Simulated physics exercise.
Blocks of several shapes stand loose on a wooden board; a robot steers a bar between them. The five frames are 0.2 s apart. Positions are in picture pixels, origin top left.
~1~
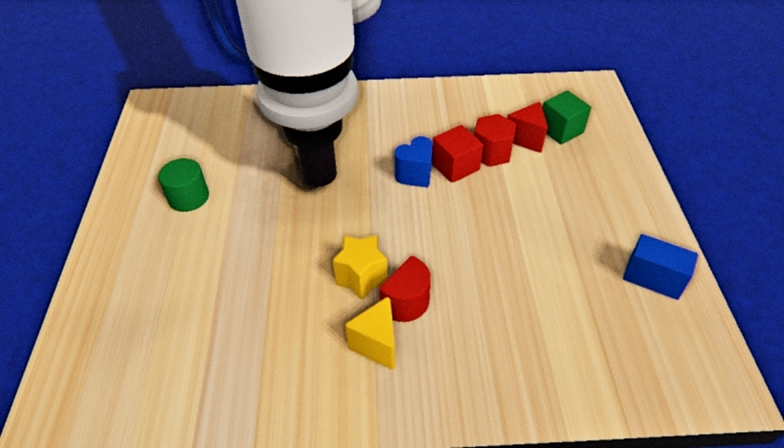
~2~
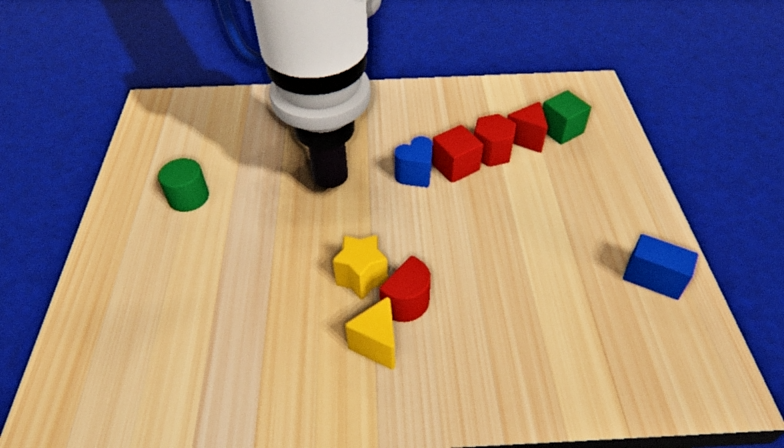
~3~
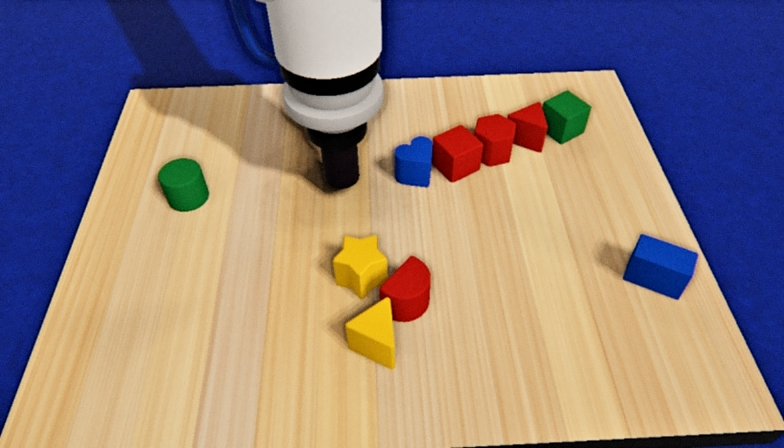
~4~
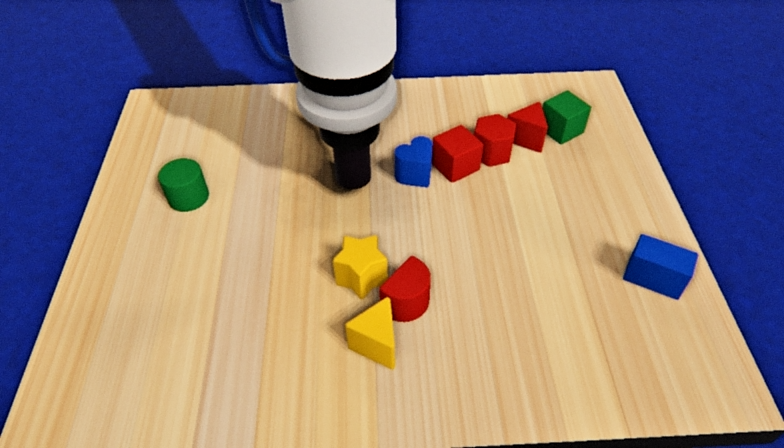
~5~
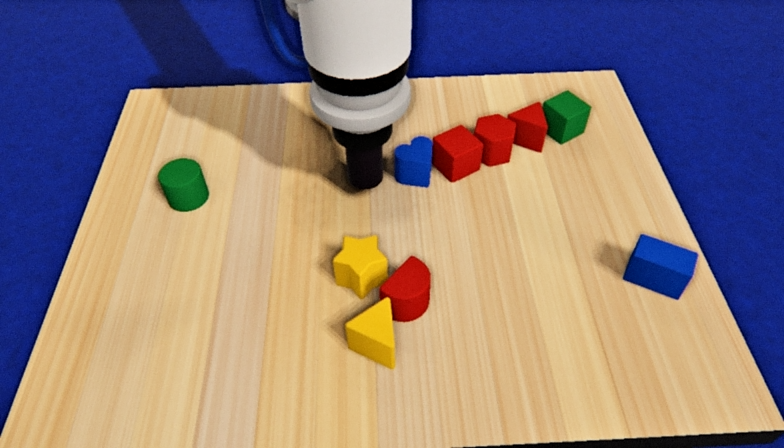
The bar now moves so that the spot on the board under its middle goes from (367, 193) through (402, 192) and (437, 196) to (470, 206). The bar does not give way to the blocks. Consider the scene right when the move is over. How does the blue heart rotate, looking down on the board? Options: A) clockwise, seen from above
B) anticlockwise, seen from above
Correct choice: B.
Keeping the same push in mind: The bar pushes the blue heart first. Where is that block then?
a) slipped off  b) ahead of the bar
The one that fits is a, slipped off.
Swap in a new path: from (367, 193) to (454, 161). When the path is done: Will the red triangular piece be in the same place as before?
I believe not.
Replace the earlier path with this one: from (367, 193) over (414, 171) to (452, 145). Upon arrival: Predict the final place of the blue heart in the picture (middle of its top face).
Its top centre lands on (488, 113).
On the path given first. One third of the way, bar (402, 176); blue heart (426, 145), turned 15° anticlockwise; red square block (460, 137), turned 15° clockwise.
Two thirds of the way, bar (438, 180); blue heart (427, 143), turned 20° anticlockwise; red square block (460, 136), turned 20° clockwise.
At the end, bar (472, 190); blue heart (427, 143), turned 20° anticlockwise; red square block (460, 136), turned 20° clockwise; red six-sided block still.
